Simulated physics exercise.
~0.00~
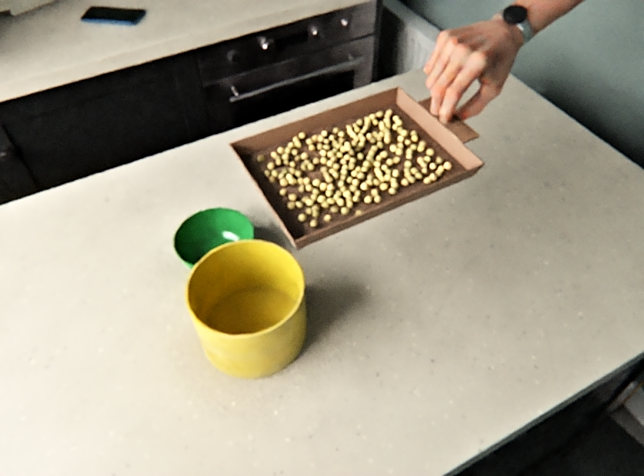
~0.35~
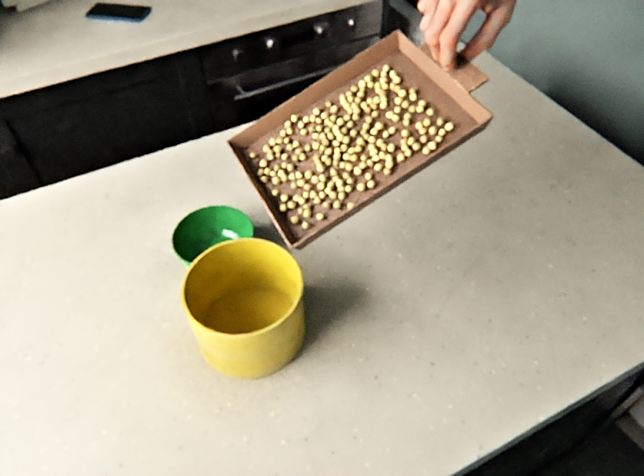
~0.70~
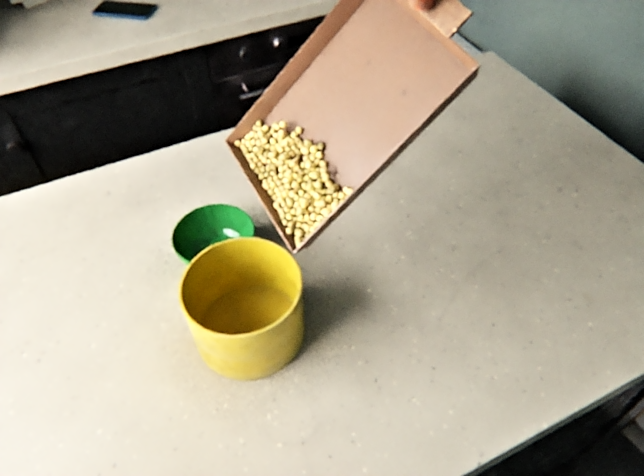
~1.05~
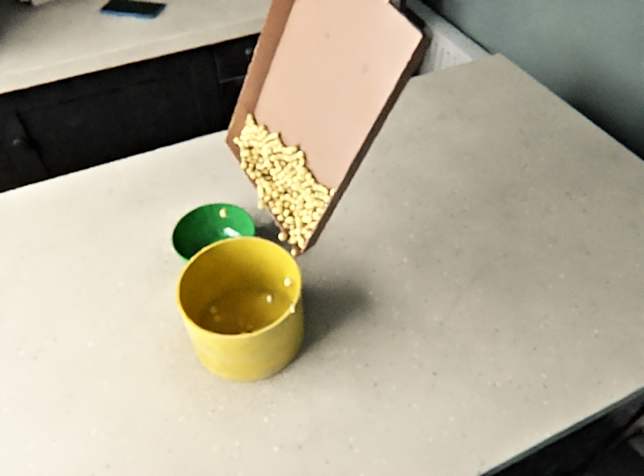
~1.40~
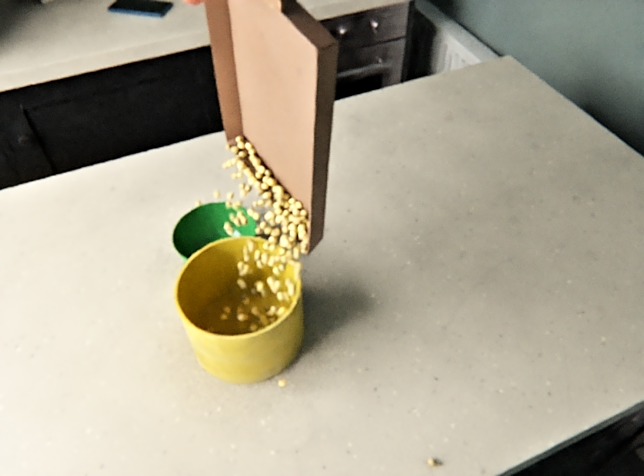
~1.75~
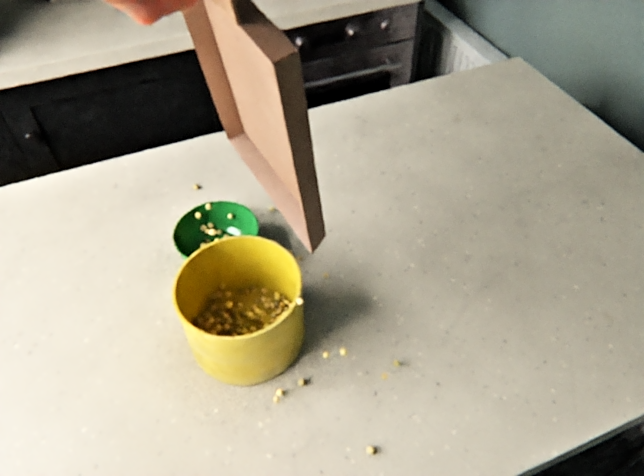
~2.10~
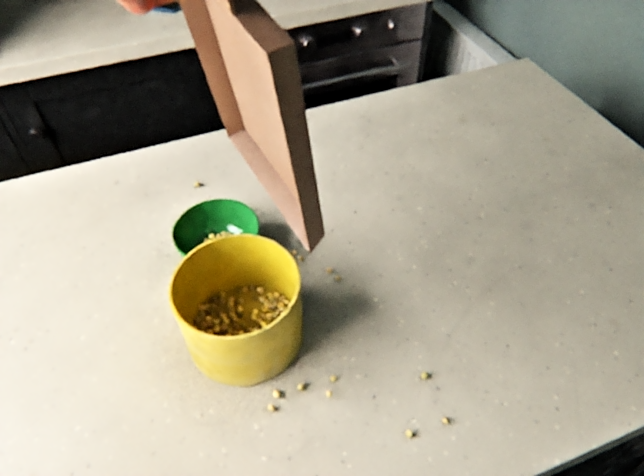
In the video, a hand tilts a brown tray of soya beans ever more steeply over a counter until they slide to its lower edge and pour out, most landing in a yellow pot, some in a green bowl behind it, and others scattering across the countertop.
